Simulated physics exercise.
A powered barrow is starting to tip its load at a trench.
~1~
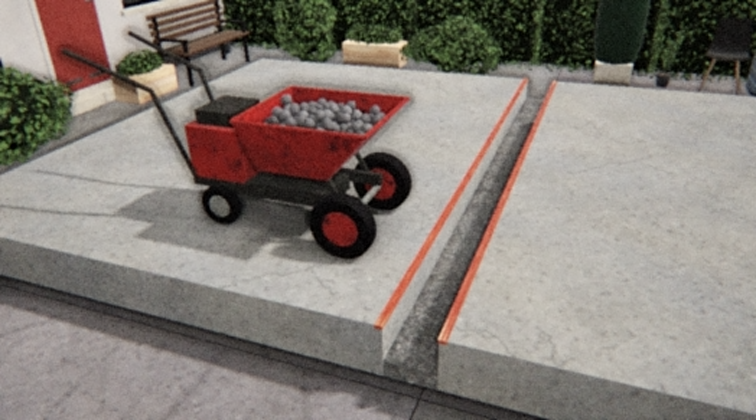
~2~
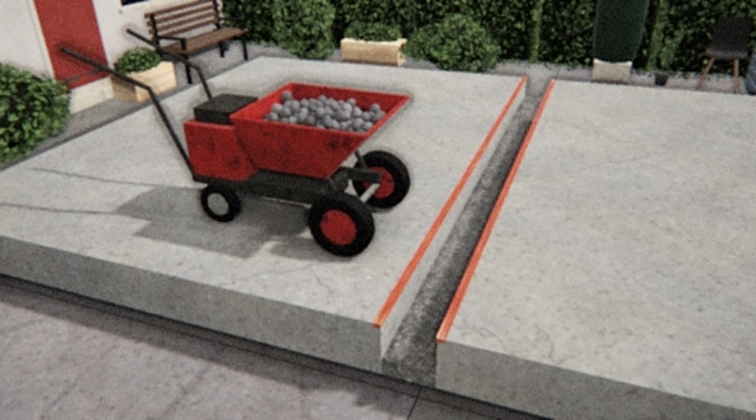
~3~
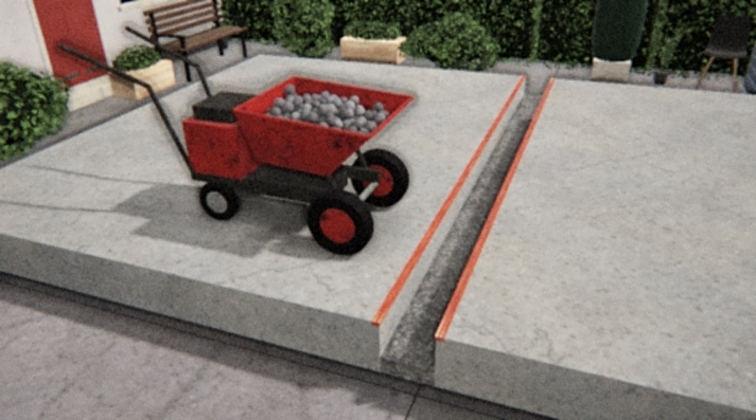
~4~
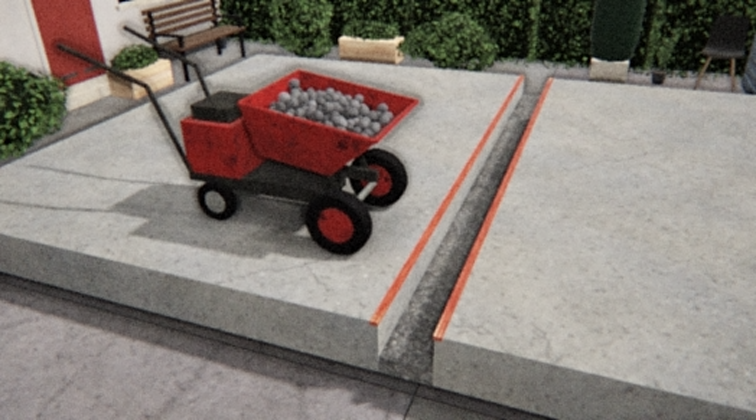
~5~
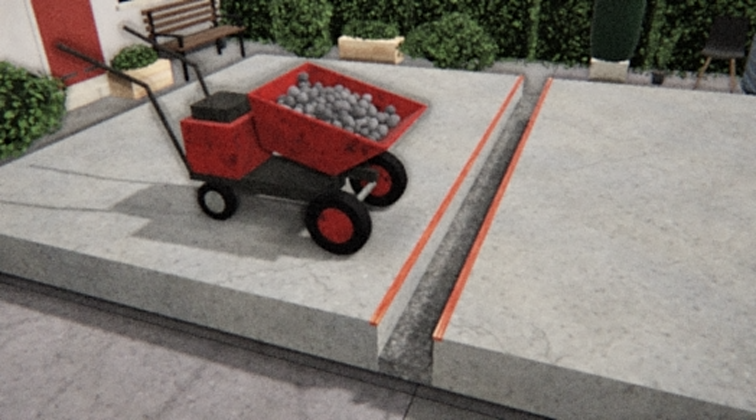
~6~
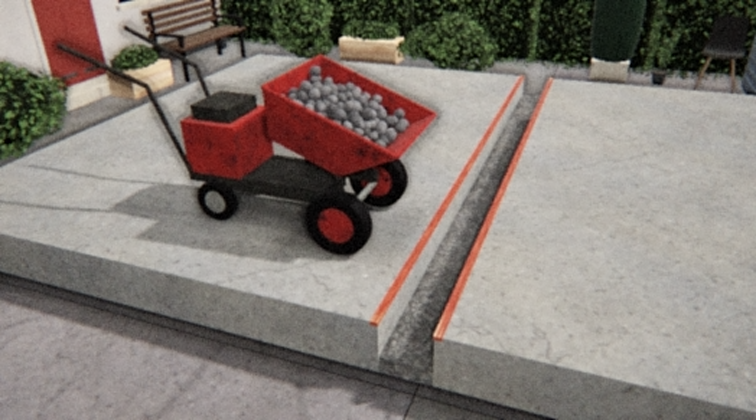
A red powered barrow loaded with round grey cobbles stood on a pale slab beside a narrow, orange-edged trench, and its skip slowly tilted forward to the right while its wheels stayed put.
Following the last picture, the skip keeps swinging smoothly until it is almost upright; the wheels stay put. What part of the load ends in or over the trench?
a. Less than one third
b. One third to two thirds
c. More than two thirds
Answer: B.
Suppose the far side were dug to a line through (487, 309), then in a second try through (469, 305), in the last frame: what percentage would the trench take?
Roughly 90 % and 70 %.
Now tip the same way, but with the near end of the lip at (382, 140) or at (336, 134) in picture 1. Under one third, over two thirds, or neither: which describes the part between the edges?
Note - stop 1: Under a third; stop 2: Over two thirds.
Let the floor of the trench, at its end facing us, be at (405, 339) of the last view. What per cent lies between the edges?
It works out to some 20 percent.
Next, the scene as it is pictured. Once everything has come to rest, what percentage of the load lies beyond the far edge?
55 %.
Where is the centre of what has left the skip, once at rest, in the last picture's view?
Somewhere around (480, 244) in the final view.
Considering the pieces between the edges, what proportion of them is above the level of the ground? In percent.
Roughly 0 %.
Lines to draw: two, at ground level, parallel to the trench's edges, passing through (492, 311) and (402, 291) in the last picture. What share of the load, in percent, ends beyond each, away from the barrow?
Respectively 30 and 100 percent.
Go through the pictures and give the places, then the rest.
In the first frame, lip of the skip at (365, 138), level; top of the load at (313, 112), round cobbles; first edge of the trench at (398, 293); far edge at (458, 305), the trench under half as wide as the skip, and about as deep as wide.
In the second frame, lip of the skip at (365, 137), tipped barely; top of the load at (306, 119).
In the third frame, lip of the skip at (370, 138), tipped barely; top of the load at (306, 109).
In the fourth frame, lip of the skip at (376, 142), tipped a little; top of the load at (304, 104).
In the fifth frame, lip of the skip at (386, 148), tipped a little; top of the load at (313, 100).
In the sixth frame, lip of the skip at (397, 157), tipped clearly; top of the load at (314, 99); first edge of the trench at (393, 289); far edge at (453, 302).
Soon after the last picture, skip tipped steeply; all in the skip.
A little later, skip tipped right over; about half in the skip; a small part in or heaped over the trench; about a quarter beyond it; a stray few falling.
Later still, skip tipped right over; a stray few in the skip; about half in or heaped over the trench; about half beyond it.
At rest, skip tipped right over; about half in or heaped over the trench; about half beyond it.
